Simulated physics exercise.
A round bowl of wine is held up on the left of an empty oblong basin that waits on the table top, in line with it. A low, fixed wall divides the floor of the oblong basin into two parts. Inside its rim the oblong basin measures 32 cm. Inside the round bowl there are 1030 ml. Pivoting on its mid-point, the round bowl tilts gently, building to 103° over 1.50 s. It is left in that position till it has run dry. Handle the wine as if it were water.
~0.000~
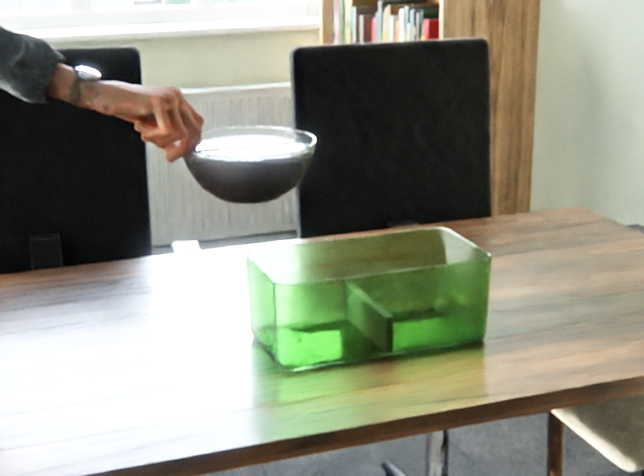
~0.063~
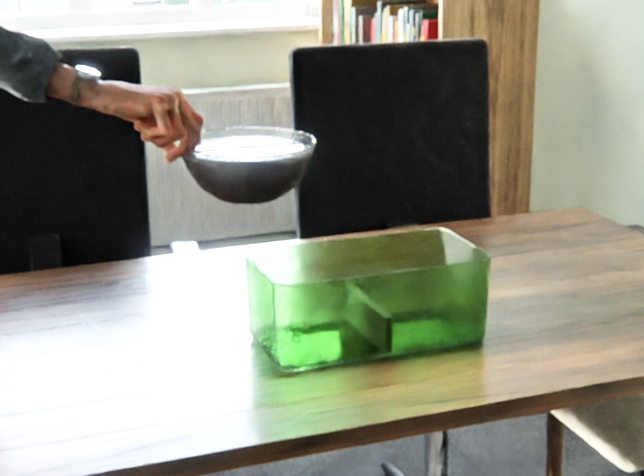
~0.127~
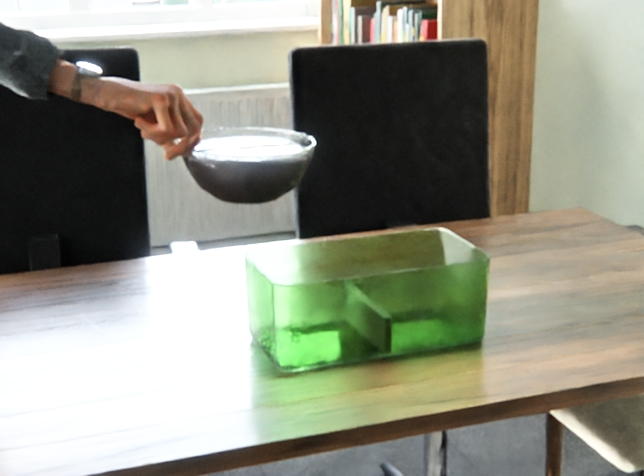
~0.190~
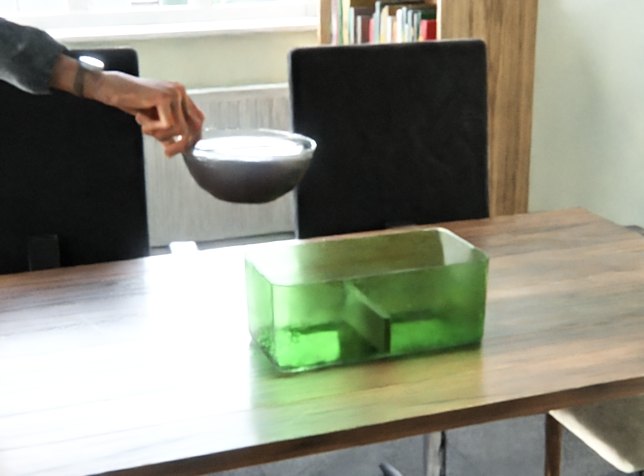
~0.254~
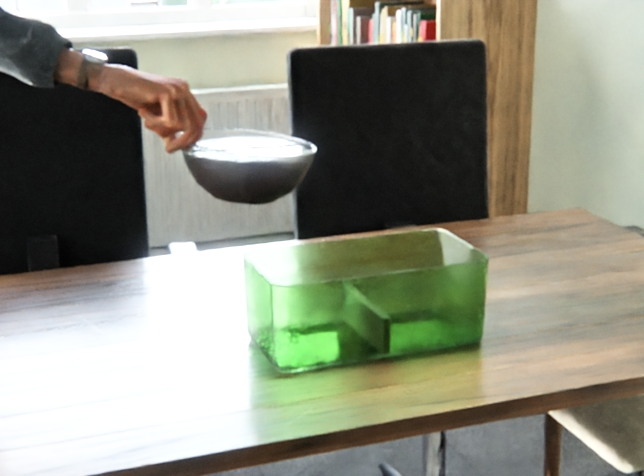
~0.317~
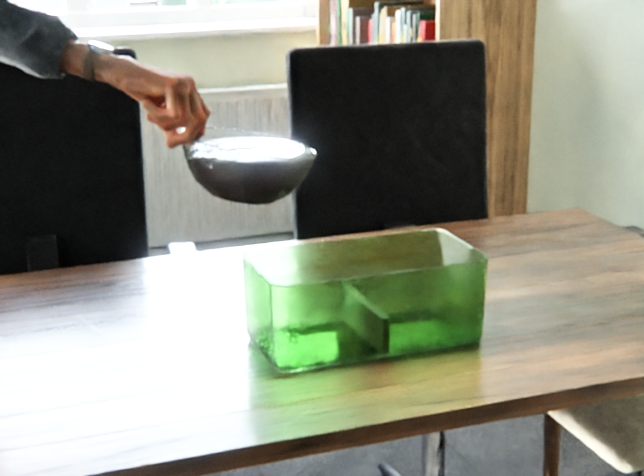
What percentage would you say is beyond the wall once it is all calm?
I would put it at about 38 per cent.
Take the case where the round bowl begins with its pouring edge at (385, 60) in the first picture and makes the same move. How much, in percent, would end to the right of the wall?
It would then come to around 85 percent.
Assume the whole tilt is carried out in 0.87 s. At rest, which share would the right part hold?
In that case, some 25 percent.
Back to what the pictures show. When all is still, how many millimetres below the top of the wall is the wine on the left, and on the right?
Measured: Left around 30 mm, right around 38 mm.
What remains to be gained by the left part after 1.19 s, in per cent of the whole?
Close to 4% of the whole.
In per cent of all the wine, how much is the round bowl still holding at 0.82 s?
Portion remaining: Approx. 38 per cent.
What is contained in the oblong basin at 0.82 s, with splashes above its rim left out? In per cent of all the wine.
30 %, roughly.
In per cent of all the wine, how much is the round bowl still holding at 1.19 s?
1 per cent or thereabouts.
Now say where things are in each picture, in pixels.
The first frame shows tilt 0°; pouring edge (311, 137); surface from (185, 154) to (307, 143); the oblong basin's rim runs from (260, 269) to (469, 243); the wall's top is at (368, 300).
The second frame shows tilt 0°; pouring edge (311, 138); surface from (185, 154) to (307, 144).
The third frame shows tilt 2°; pouring edge (311, 139); surface from (184, 154) to (306, 145).
The fourth frame shows tilt 4°; pouring edge (311, 142); surface from (185, 153) to (306, 146).
The fifth frame shows tilt 7°; pouring edge (311, 146); surface from (186, 154) to (307, 146).
The sixth frame shows tilt 11°; pouring edge (311, 151); surface from (188, 154) to (309, 147).
After 0.82 s the tilt is 59° and 38 per cent is still to pour, 14 is left of the wall and 16 right of it.
After 1.19 s the tilt is 93° and 1 per cent is still to pour, 57 is left of the wall and 38 right of it.
After 1.58 s the tilt is 103° and 0 per cent is still to pour, 61 is left of the wall and 38 right of it.
After 2.00 s the tilt is 103° and 0 per cent is still to pour, 61 is left of the wall and 38 right of it.
In the end 61 per cent lies left of the wall, 38 right of it and 1 outside.
